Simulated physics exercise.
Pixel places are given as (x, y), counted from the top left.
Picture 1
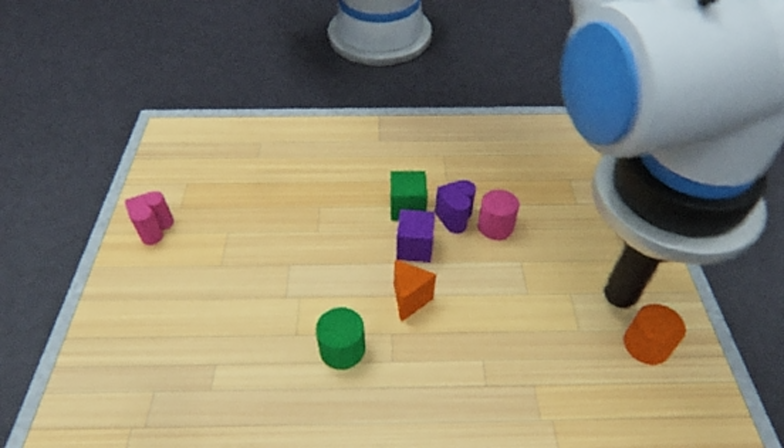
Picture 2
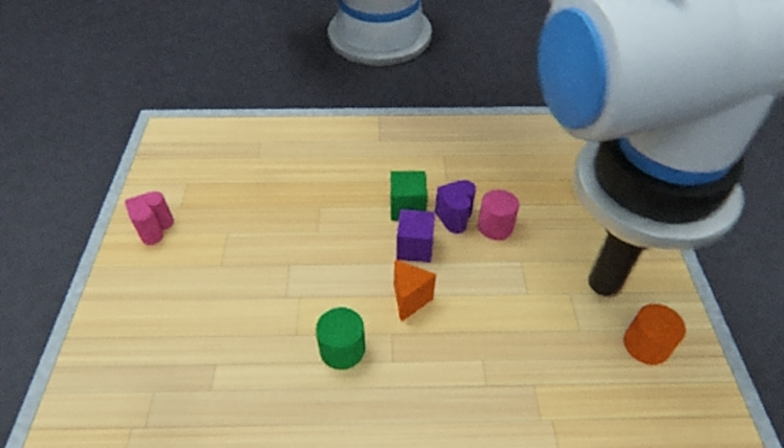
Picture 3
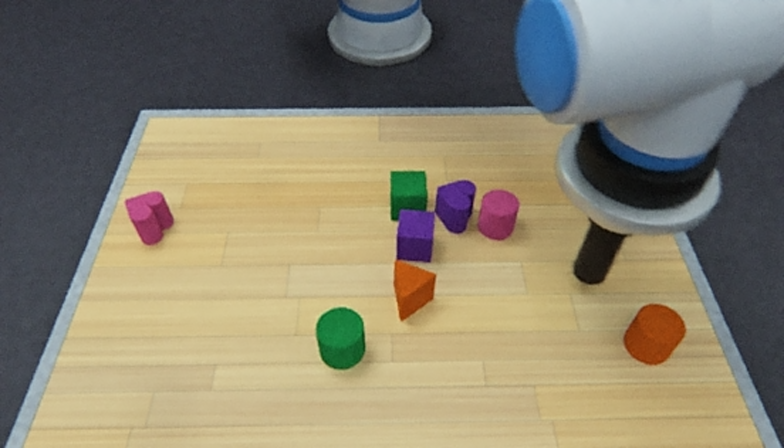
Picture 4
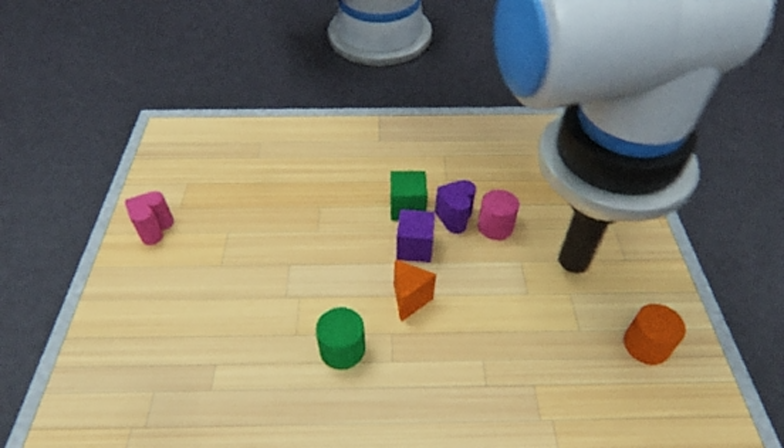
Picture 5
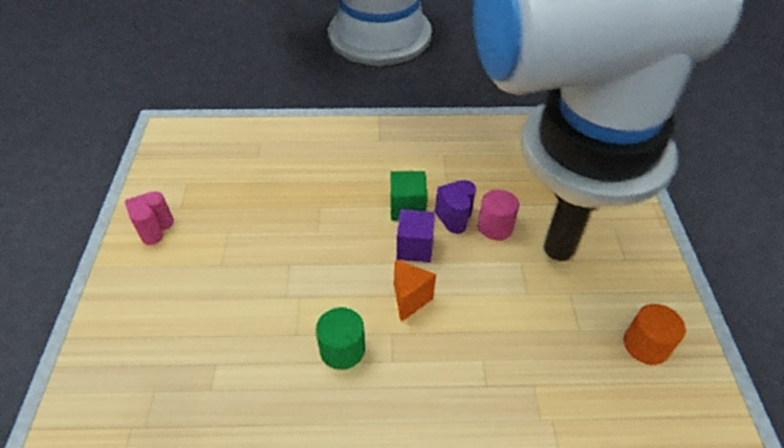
A robot arm moves its black rod up and left above the board of still blocks.
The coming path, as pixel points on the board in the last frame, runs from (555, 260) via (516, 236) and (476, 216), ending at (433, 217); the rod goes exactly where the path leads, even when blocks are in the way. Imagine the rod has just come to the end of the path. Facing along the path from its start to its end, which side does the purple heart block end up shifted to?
The purple heart block is shifted sideways to the left, facing along the path from start to end.
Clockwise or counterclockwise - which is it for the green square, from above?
Its spin: Clockwise.
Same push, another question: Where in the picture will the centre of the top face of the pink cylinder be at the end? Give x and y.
I'd guess (452, 166).
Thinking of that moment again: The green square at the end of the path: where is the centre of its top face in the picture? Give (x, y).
I'd place it at (369, 177), taking the centre of its top.
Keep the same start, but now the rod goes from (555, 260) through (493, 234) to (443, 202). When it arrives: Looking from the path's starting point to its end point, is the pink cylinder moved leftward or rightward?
The right.
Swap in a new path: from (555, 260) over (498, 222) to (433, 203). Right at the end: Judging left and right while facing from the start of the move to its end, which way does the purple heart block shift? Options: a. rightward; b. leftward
That would be b.
What follows on the original path. One third of the way, rod at (518, 224); pink cylinder at (490, 196).
Two thirds of the way, rod at (478, 205); green square at (403, 183), turned 15° clockwise; purple heart block at (437, 186), turned 60° anticlockwise; pink cylinder at (460, 171).
At the end, rod at (434, 206); green square at (369, 177), turned 25° clockwise; purple square still; purple heart block at (401, 186), turned 45° anticlockwise; pink cylinder at (452, 166).
